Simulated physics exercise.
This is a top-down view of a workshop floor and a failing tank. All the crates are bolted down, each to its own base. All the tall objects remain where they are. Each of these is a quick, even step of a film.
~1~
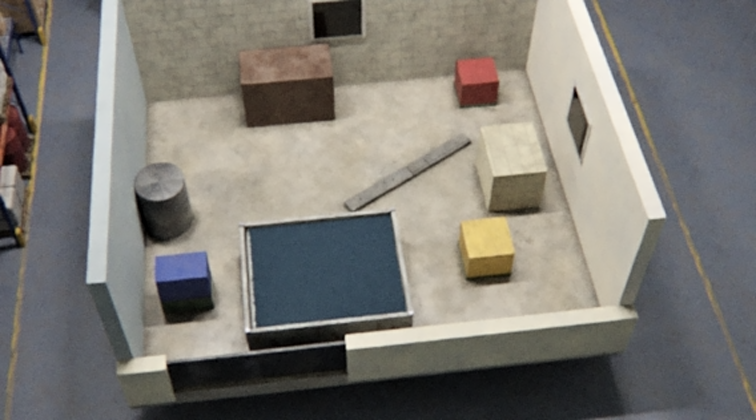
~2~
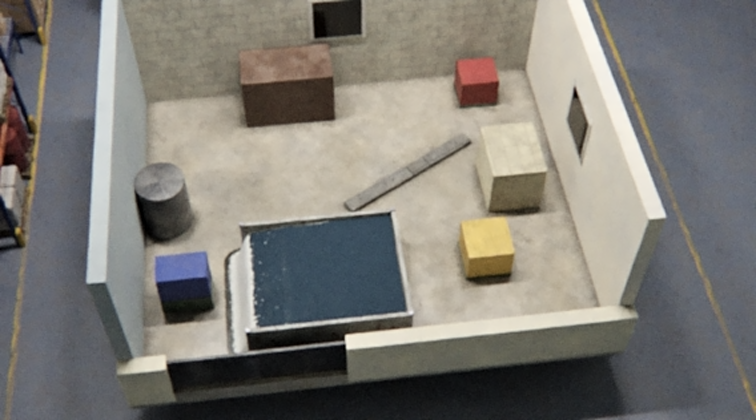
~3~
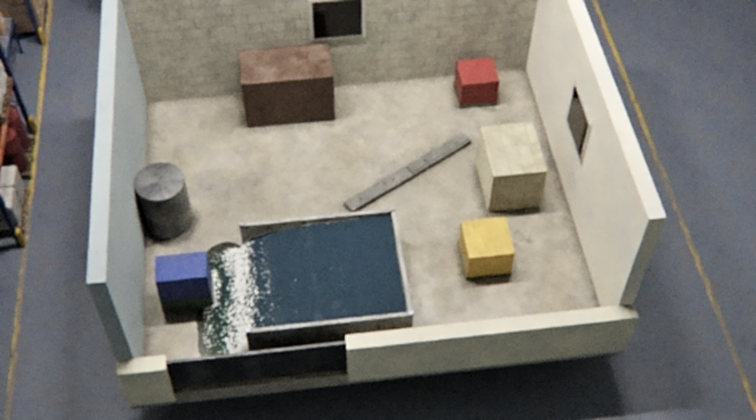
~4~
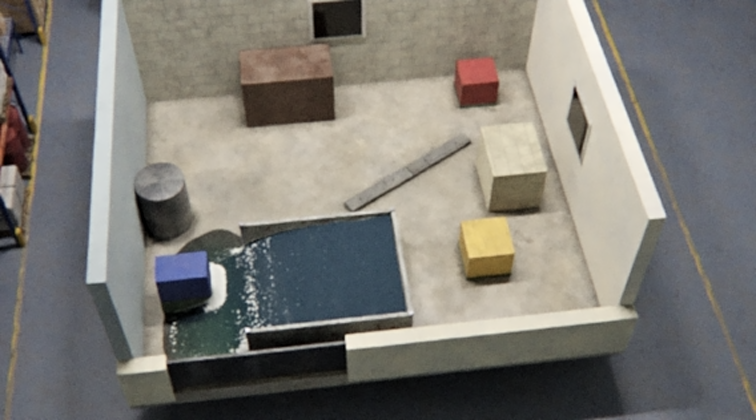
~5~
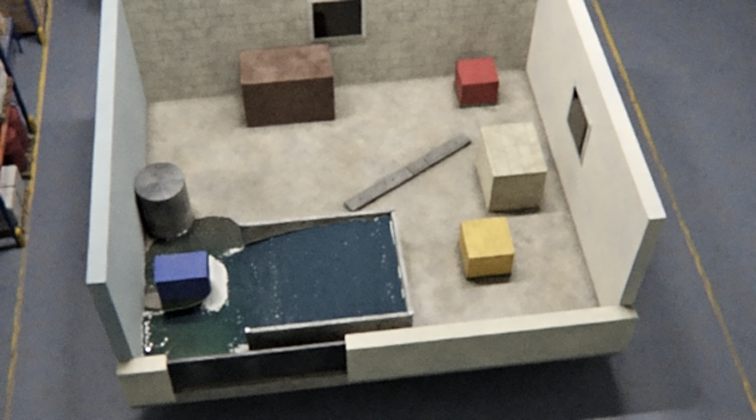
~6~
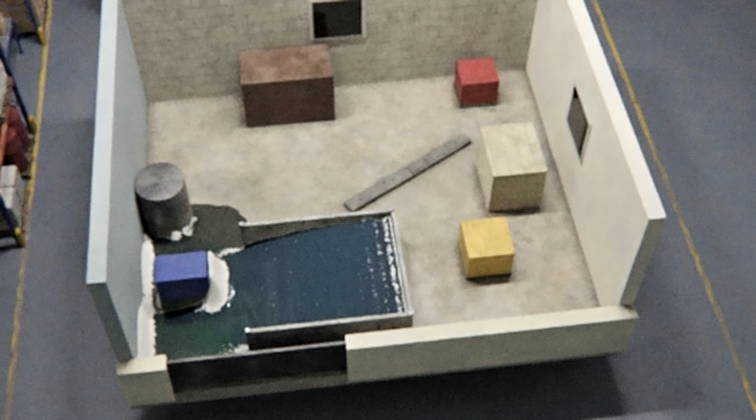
Dark blue water bursts from the left side of a low rectangular tank near the front of a walled, open-topped workshop floor, seen from high above by a still camera. A blue box and grey cylinder stand left, a brown block at the back, and red, cream and yellow boxes right of a grey plank. Foaming water surrounds the blue box, then spreads to the left wall and the cylinder's base.
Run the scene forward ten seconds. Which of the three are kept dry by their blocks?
My prediction: The blue crate is within reach. The yellow crate is within reach. The red crate is within reach.
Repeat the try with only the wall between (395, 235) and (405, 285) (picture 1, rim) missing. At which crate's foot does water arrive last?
That would be the blue one.
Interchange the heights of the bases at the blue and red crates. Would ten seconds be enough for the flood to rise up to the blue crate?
The blue crate gets flooded.
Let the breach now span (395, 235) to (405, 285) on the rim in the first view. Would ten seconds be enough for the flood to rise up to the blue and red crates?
I expect blue crate remains untouched while red crate goes wet.
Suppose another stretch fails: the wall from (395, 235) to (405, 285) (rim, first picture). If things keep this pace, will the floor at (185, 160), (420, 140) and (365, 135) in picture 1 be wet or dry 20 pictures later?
The first comes out untouched, the second soaked, the third soaked.
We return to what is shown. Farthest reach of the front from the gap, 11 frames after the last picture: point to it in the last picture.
Farthest reach: About (197, 108).
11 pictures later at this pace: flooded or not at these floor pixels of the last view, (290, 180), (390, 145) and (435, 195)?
First spared, second spared, third spared.
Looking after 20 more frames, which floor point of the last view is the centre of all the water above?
I'd place it roughly at (266, 275).
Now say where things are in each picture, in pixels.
In the first frame, still water in the water tank at (324, 271).
In the second frame, water pours out at (250, 294) and has run to a hidden place.
In the third frame, water pours out at (250, 296) and has run to a hidden place.
In the fourth frame, the front is at a hidden place, out from the gap at (250, 297).
In the fifth frame, water pours out at (250, 298) and has run to a hidden place.
In the sixth frame, water pours out at (250, 298) and has run to (146, 232).
A moment on, water covers 15 % of the floor; the blue crate water round its plinth, the yellow crate not reached, the red crate not reached.
Next, water covers 25 % of the floor; the blue crate water round its plinth, the yellow crate not reached, the red crate not reached.
Then, water covers 50 % of the floor; the blue crate water round its plinth, the yellow crate not reached, the red crate not reached.
Later, water covers 85 % of the floor; the blue crate water round its plinth, the yellow crate water round its plinth, the red crate water round its plinth.
In the end, water covers 95 % of the floor; the blue crate was topped, the yellow crate was topped, the red crate was topped.
